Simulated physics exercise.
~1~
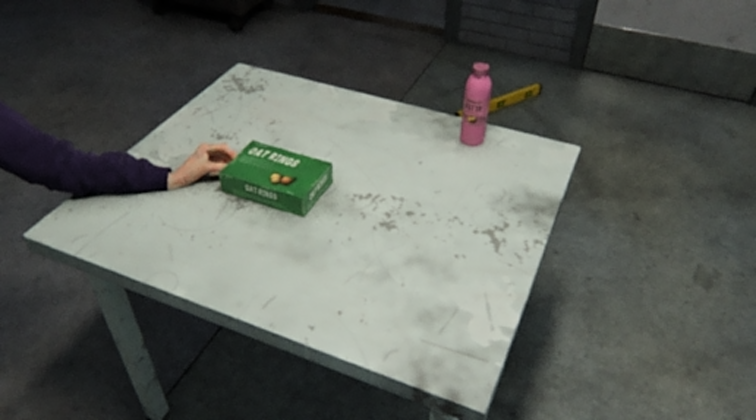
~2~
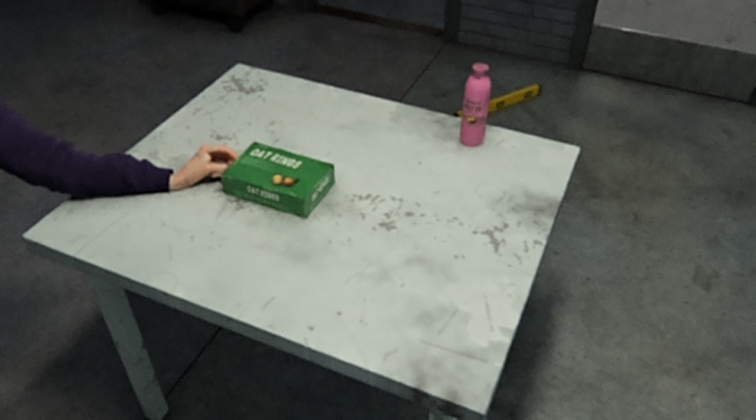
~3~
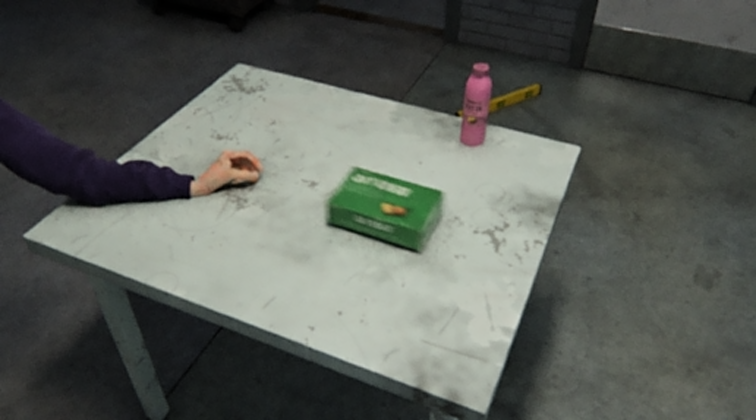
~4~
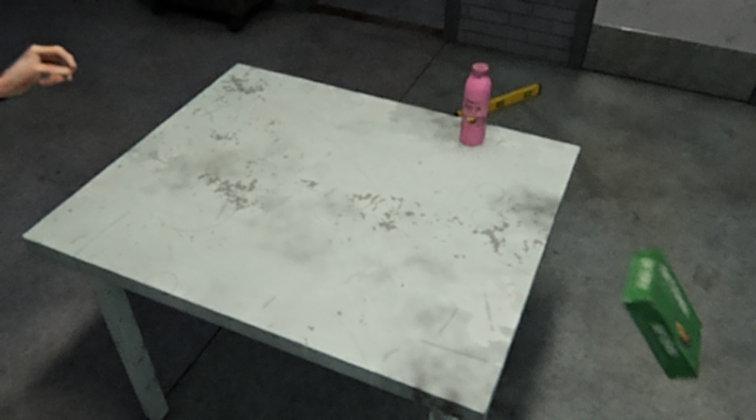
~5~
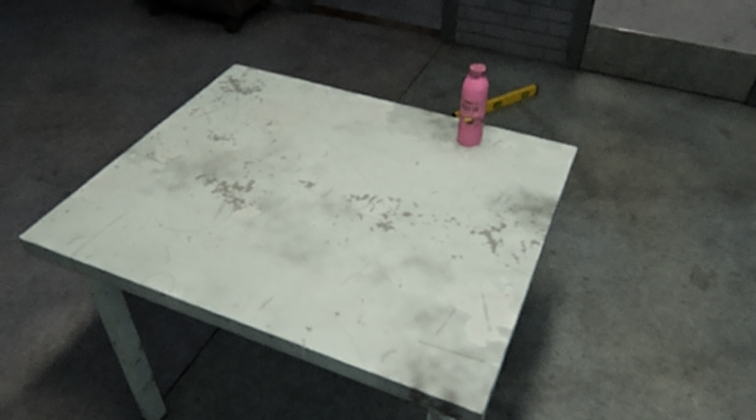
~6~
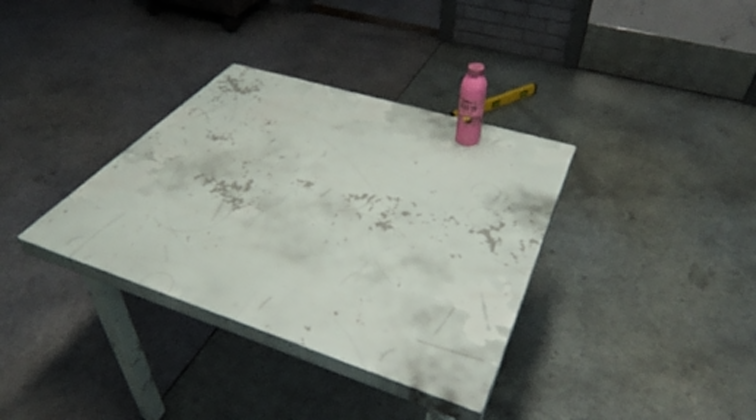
A hand in a dark purple sleeve reaches in from the left to a green packet on a worn, pale table, seen from above in a dim room with a grey concrete floor. A pink bottle stands near the far right corner, with a yellow object visible behind it. The hand pushes the packet, which slides right across the tabletop as the hand lets go and draws back. The packet goes over the right edge, tipping as it falls, and drops out of view. The arm leaves too, and the bottle remains standing on the otherwise empty table.
